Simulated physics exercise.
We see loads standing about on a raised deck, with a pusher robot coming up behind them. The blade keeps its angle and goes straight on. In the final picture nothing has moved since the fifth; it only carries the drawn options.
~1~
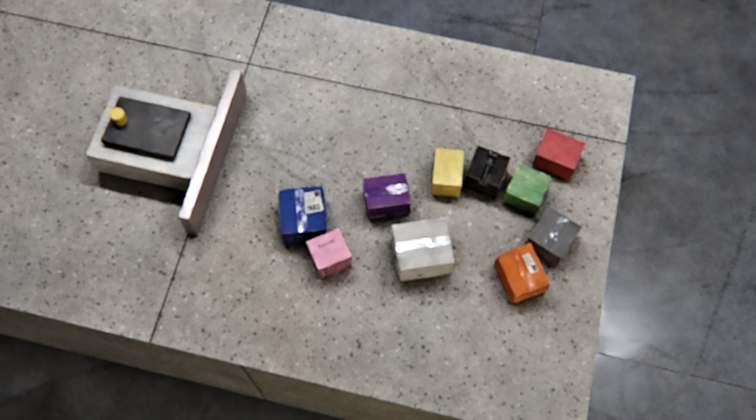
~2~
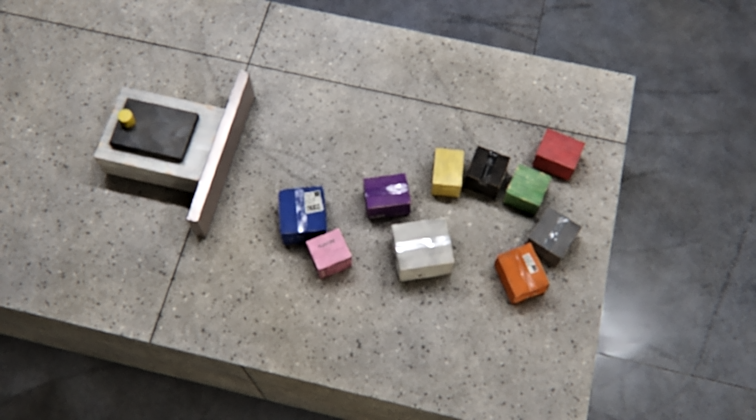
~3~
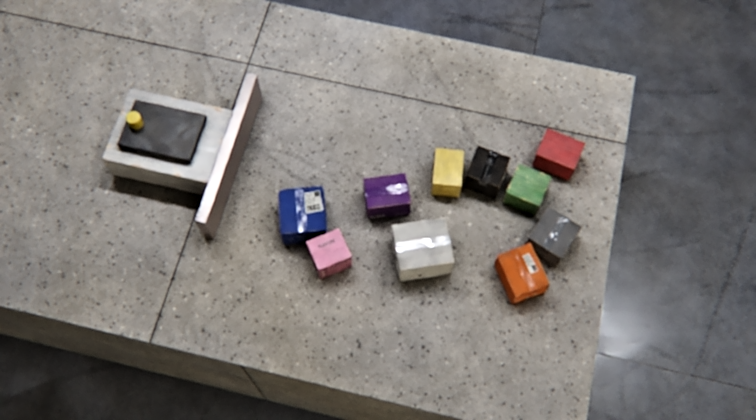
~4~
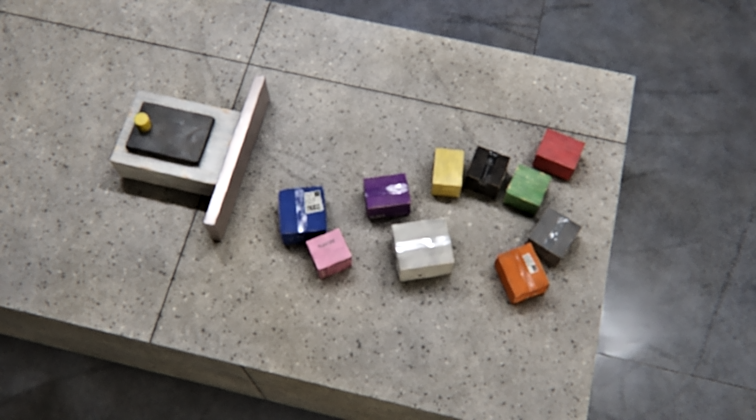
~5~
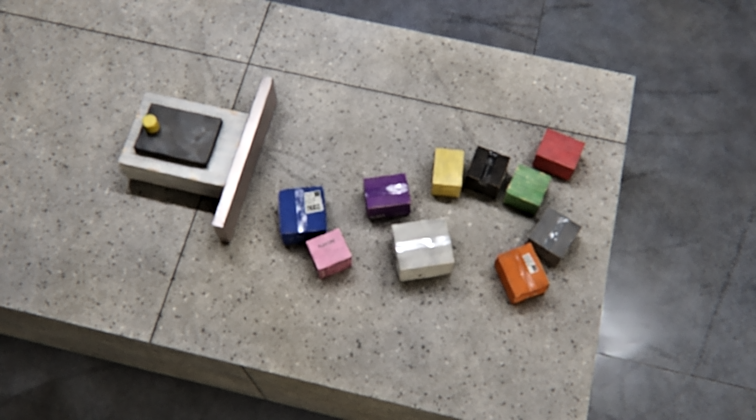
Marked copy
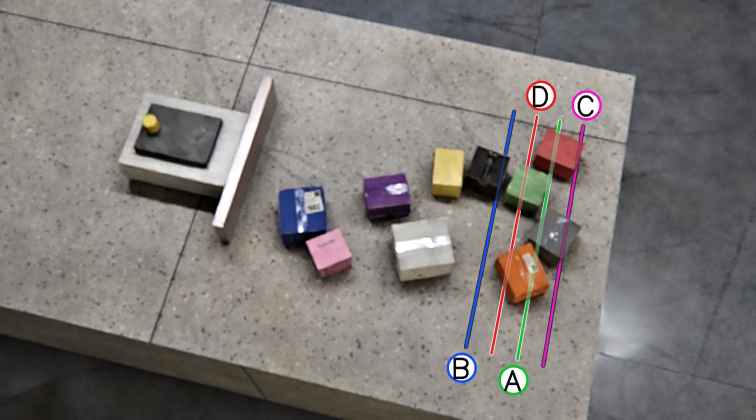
A pusher robot with a wide upright blade creeping right across a stone deck towards scattered colourful boxes, which stay still.
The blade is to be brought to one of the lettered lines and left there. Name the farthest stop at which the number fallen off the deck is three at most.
No farther than A.
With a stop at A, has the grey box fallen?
No.
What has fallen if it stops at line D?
It is the orange box.
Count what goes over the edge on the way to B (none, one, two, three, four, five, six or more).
The count is none.
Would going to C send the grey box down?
By then, yes.
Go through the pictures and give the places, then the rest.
The first frame shows yellow crate (448, 173); white parcel (422, 250); pink box (330, 254).
The second frame shows robot (160, 130); blue parcel (303, 216).
The third frame shows robot (168, 132); orange box (522, 274).
The fourth frame shows robot (176, 134); red crate (559, 155).
The fifth frame shows robot (184, 135); purple box (387, 197); yellow crate (448, 173); white parcel (422, 250).
On the marked copy, A at (540, 233); B at (491, 222); C at (564, 239); D at (516, 228).
With A. Early on, robot (288, 158); pink box (351, 267); blue parcel (366, 231).
Further on, robot (395, 182); orange box (565, 291); green crate (561, 191).
At the end, robot (480, 201); white parcel over the edge; orange box over the edge; two fallen.
As for the rest, B is within the limit but short; C drops four; D is within the limit but short.
